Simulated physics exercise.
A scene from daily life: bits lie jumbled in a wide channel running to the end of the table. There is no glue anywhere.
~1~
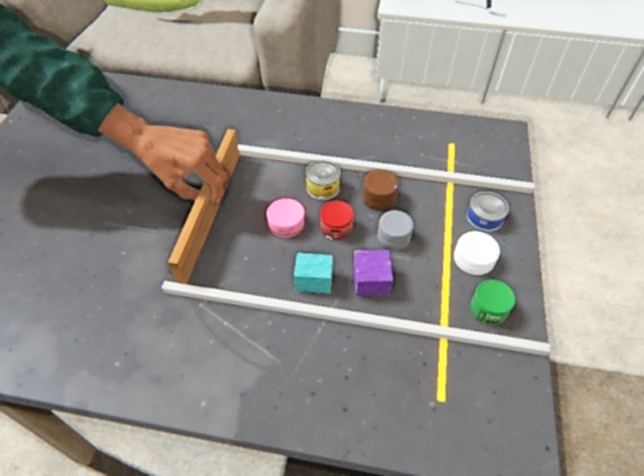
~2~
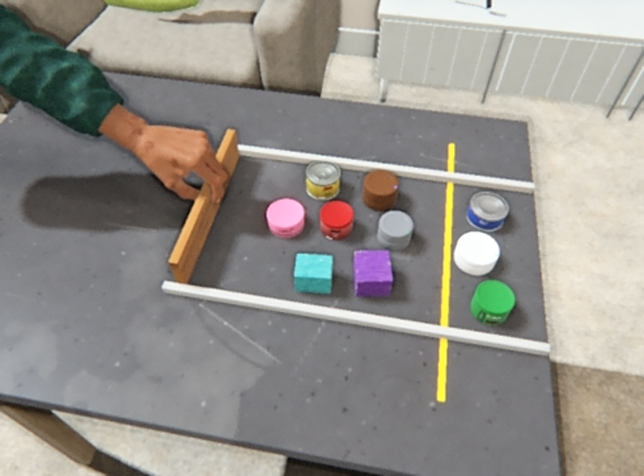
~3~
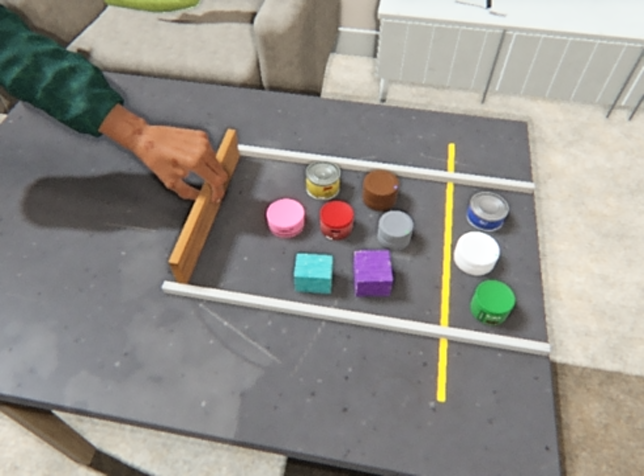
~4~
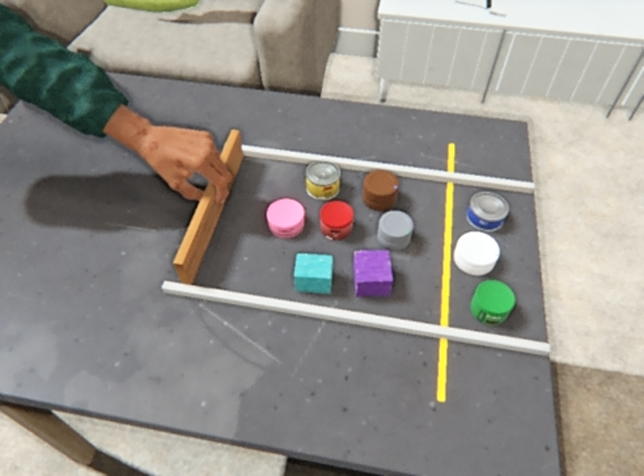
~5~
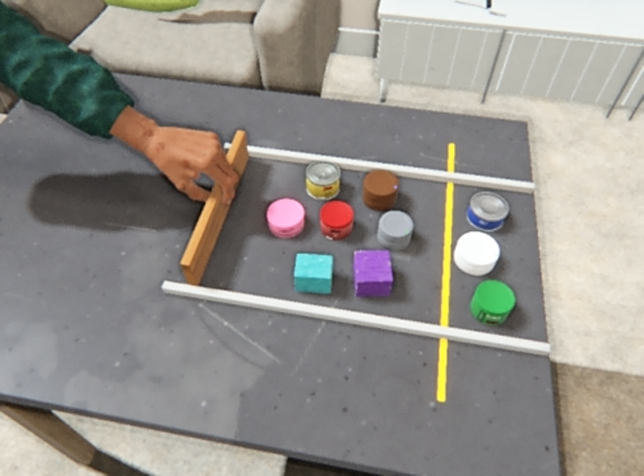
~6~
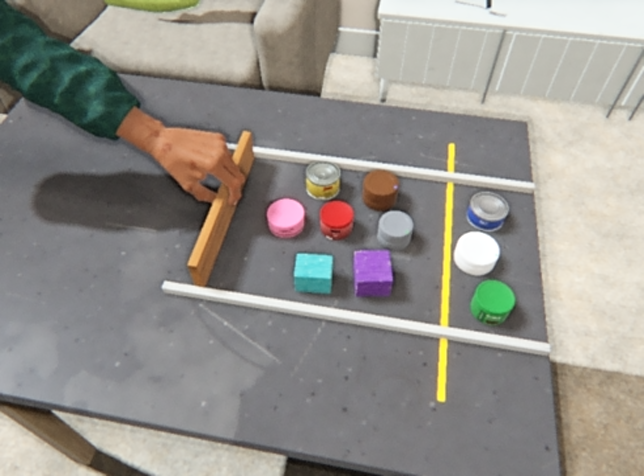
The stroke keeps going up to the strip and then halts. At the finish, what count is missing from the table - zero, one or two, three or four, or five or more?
Missing: Zero.
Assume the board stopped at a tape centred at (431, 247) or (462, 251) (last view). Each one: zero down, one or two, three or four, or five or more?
At each place: Zero and one to two.
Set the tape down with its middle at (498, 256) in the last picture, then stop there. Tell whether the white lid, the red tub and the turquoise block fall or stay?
The white lid drops off; the red tub survives; the turquoise block stays on.
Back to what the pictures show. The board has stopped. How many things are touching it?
Count recorded: 3.
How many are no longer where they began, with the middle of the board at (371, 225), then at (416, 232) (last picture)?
Counts: 7, 10.
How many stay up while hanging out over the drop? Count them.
Answer: 2.
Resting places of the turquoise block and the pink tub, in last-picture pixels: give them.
About (466, 299), and about (467, 244).
Early on, none off yet; green tub at rest near (492, 303); blue pot at rest near (487, 212); white lid at rest near (476, 254).
Finally, the number that fall off is zero.
